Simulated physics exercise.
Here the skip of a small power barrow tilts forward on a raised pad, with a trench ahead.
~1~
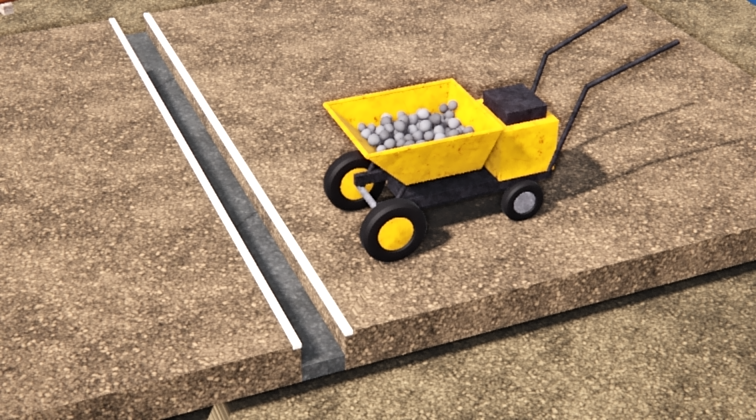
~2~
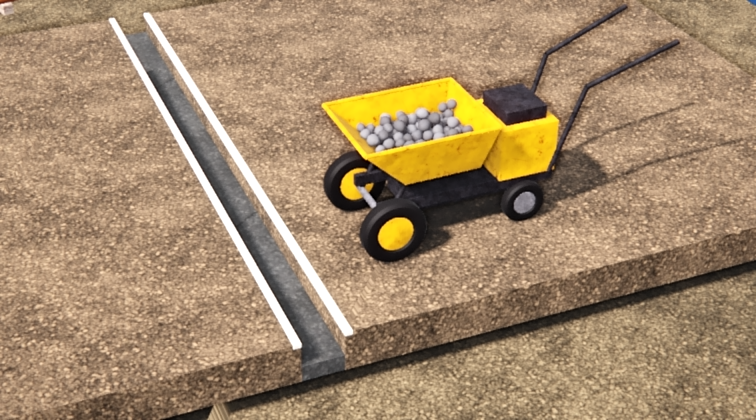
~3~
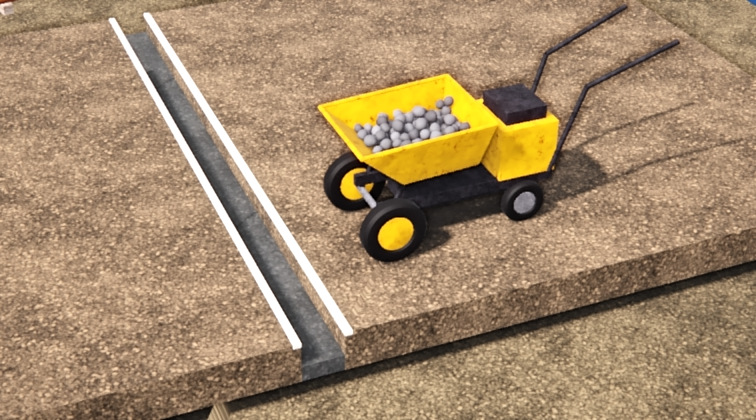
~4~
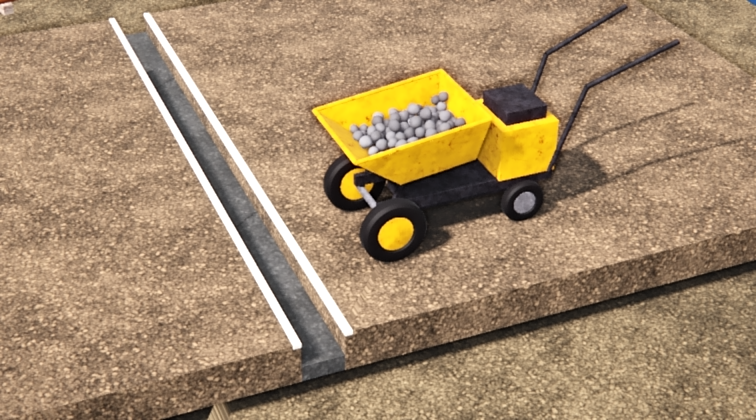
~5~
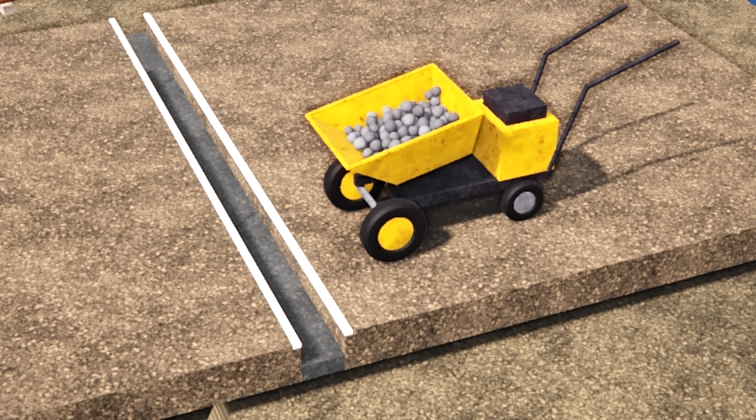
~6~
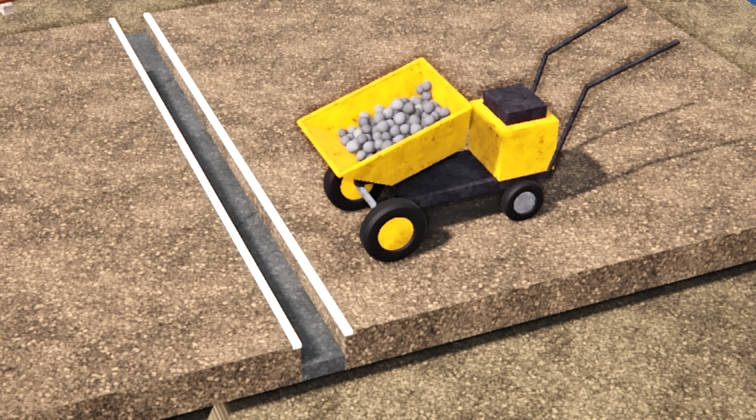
Yellow power barrow standing beside a narrow trench, its skip of grey cobbles gradually tilting forward to the left.
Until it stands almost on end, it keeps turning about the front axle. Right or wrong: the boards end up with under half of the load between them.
Wrong, they have over half.
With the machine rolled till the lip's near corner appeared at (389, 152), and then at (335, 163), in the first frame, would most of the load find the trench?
Well, parked at the first spot it'd be past the halfway mark, and at the second it'd be short of the halfway mark.
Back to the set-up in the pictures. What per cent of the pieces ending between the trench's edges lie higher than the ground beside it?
Estimate: Near 5 per cent.
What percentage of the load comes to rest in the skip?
Roughly 0 in a hundred.
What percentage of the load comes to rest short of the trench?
0 %.
Soon, skip tipped steeply; all in the skip.
A while on, skip tipped right over; about half in the skip; about a third in or heaped over the trench; a small part beyond it; a stray few falling.
Towards the end, skip tipped right over; about two thirds in or heaped over the trench; about a third beyond it.
Finally, skip tipped right over; about two thirds in or heaped over the trench; about a third beyond it.
